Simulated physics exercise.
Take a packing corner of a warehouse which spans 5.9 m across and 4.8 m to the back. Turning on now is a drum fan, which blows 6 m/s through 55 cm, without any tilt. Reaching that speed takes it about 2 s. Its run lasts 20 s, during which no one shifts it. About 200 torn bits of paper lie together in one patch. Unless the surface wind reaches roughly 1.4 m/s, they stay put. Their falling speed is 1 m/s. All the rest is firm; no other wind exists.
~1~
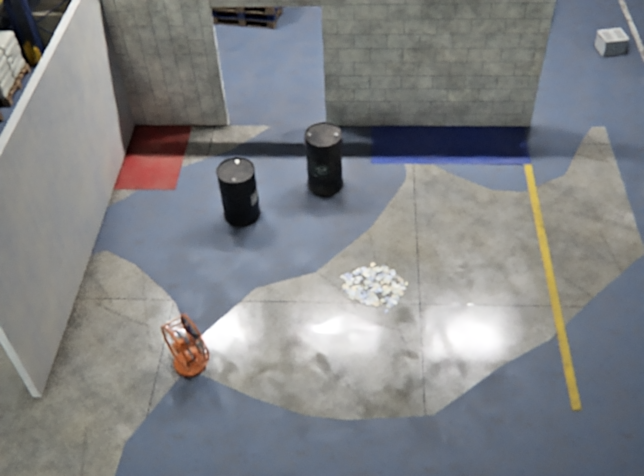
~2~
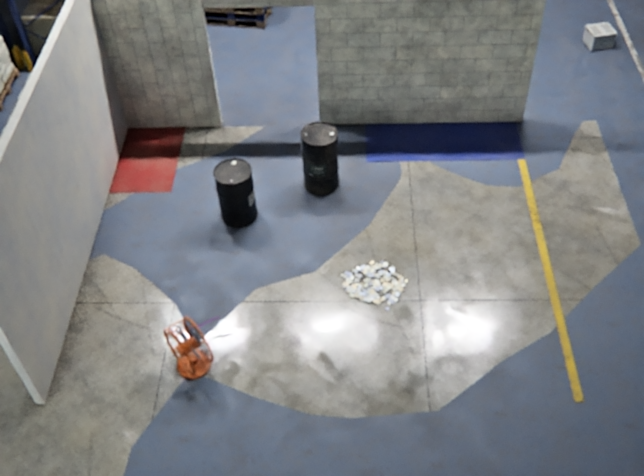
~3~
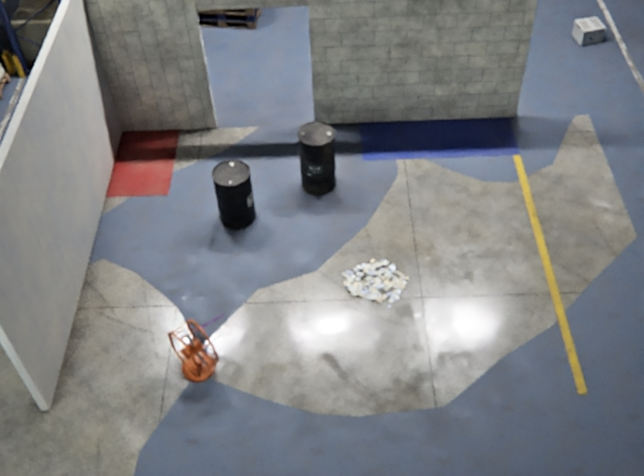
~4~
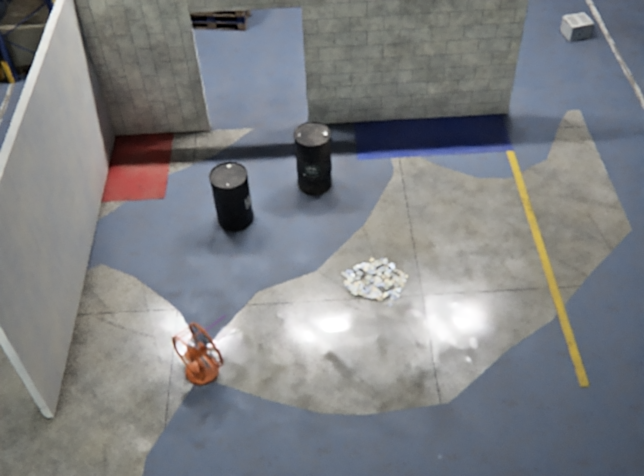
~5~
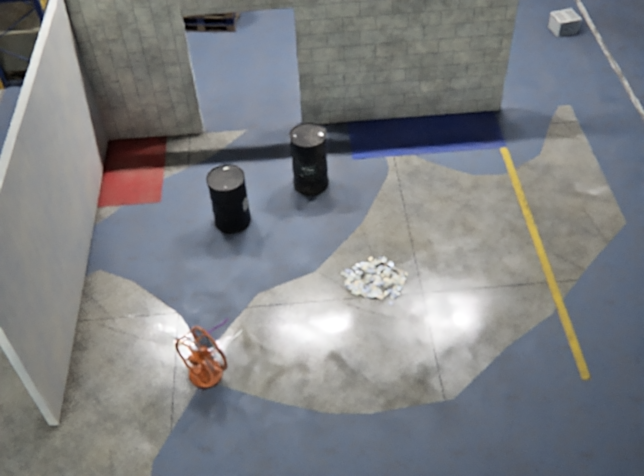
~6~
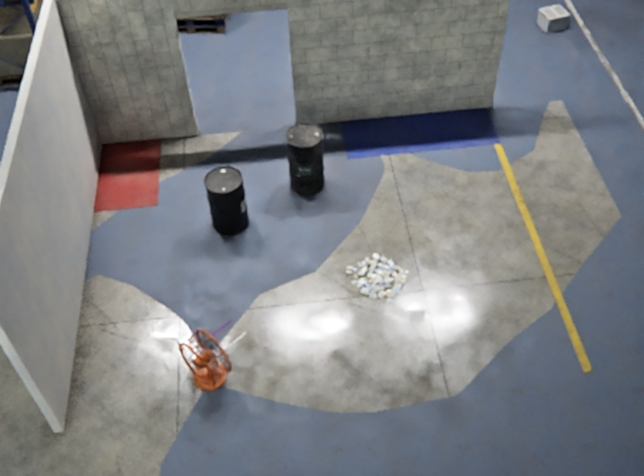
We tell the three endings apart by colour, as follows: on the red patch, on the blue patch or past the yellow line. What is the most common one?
My pick is yellow.
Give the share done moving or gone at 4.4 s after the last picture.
Roughly 20 % of them.
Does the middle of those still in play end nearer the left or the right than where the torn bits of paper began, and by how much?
Rightward, by about 1.8 m.
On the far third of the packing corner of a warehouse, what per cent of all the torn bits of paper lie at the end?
Something close to 0 % ends up there.
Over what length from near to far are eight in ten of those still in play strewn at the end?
About 1.2 m from near to far.
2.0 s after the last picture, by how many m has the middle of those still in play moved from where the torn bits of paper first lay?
Around 1.8 m away.
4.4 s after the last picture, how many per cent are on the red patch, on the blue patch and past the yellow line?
I'd say around 0 per cent at red, 0 per cent at blue, 40 per cent at yellow.
Then, 2.0 s after the last picture, 0 % are on the blue patch, 16 % past the yellow line and 0 % on the red patch; the middle of those still in play is near (502, 227); 3 % have settled or left.
Then, 4.4 s after the last picture, 0 % are on the blue patch, 39 % past the yellow line and 0 % on the red patch; the middle of those still in play is near (484, 238); 20 % have settled or left.
Then, 9.0 s after the last picture, 0 % are on the blue patch, 46 % past the yellow line and 0 % on the red patch; the middle of those still in play is near (494, 233); 32 % have settled or left.
Then, 18.0 s after the last picture, at the end, 0 % are on the blue patch, 58 % past the yellow line and 0 % on the red patch; the middle of those still in play is near (502, 232).
